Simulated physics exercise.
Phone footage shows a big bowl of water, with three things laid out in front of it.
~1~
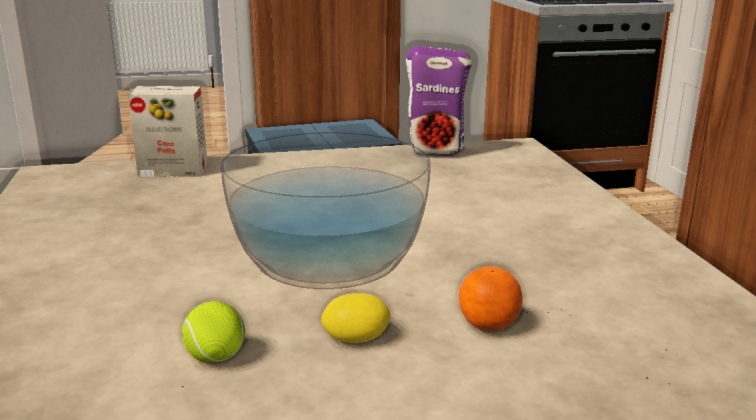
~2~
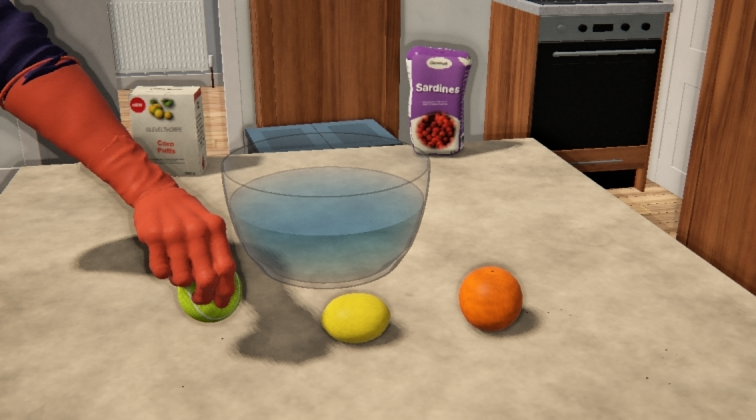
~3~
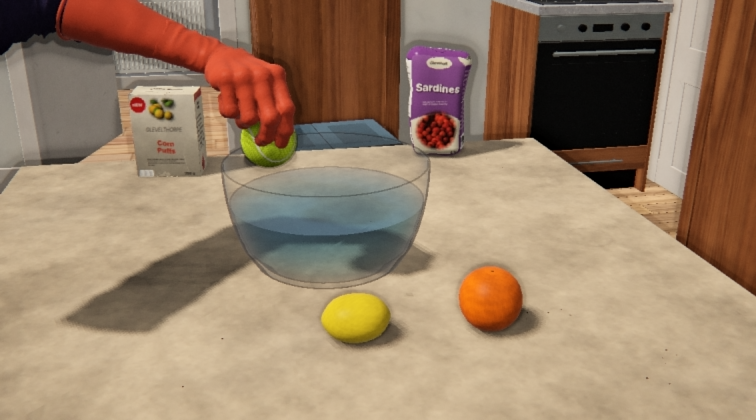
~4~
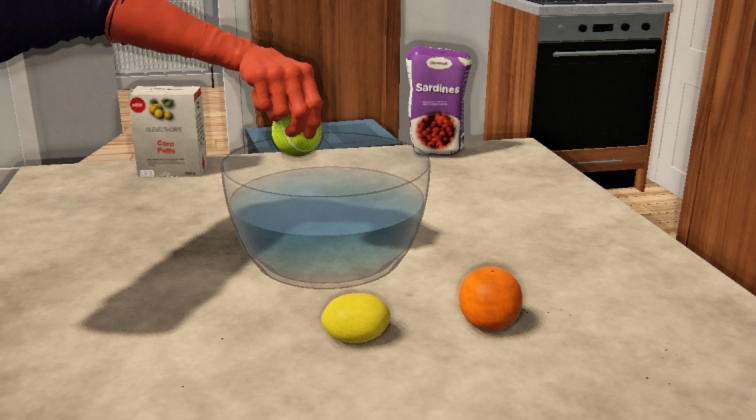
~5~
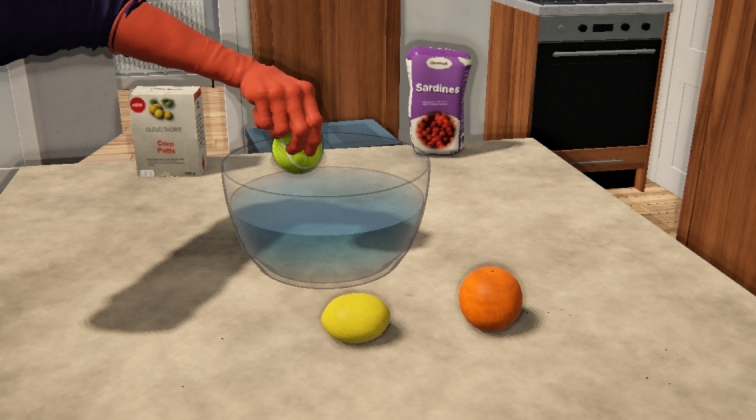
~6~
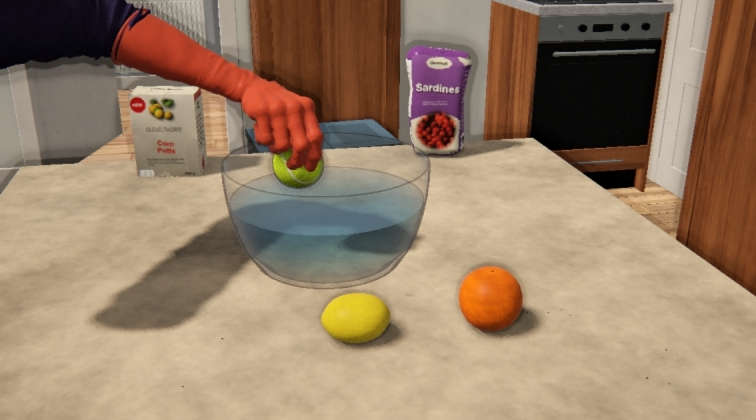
A red-gloved hand picks up the tennis ball at the left of a row with a lemon and an orange, carries it over a big glass bowl of water, and lowers it to just above the surface.
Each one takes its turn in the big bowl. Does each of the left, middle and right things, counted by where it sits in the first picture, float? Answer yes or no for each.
Left - yes, middle - yes, right - yes.
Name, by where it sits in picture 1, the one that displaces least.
Result: The left-hand body.
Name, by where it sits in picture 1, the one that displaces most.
Observation: The item at the right end.
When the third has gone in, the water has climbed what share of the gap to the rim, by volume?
It comes to roughly 12 per cent.
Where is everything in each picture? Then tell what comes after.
The row from the left; tennis ball (214, 332); lemon (356, 318); orange (491, 299), in the first picture.
A hand picks up the tennis ball; tennis ball (210, 291); orange (491, 299), in the second picture.
It is carried over; tennis ball (269, 140); lemon (356, 318), in the third picture.
It is above the big bowl; tennis ball (297, 131); orange (491, 299), in the fourth picture.
It comes down; tennis ball (298, 148); lemon (356, 318), in the fifth picture.
It is just over the surface; tennis ball (298, 163); lemon (356, 318); orange (491, 299), in the sixth picture.
A moment on, the tennis ball stays afloat.
Further on, the lemon stays afloat.
When it is over, the orange stays afloat; afloat, tennis ball, lemon and orange.
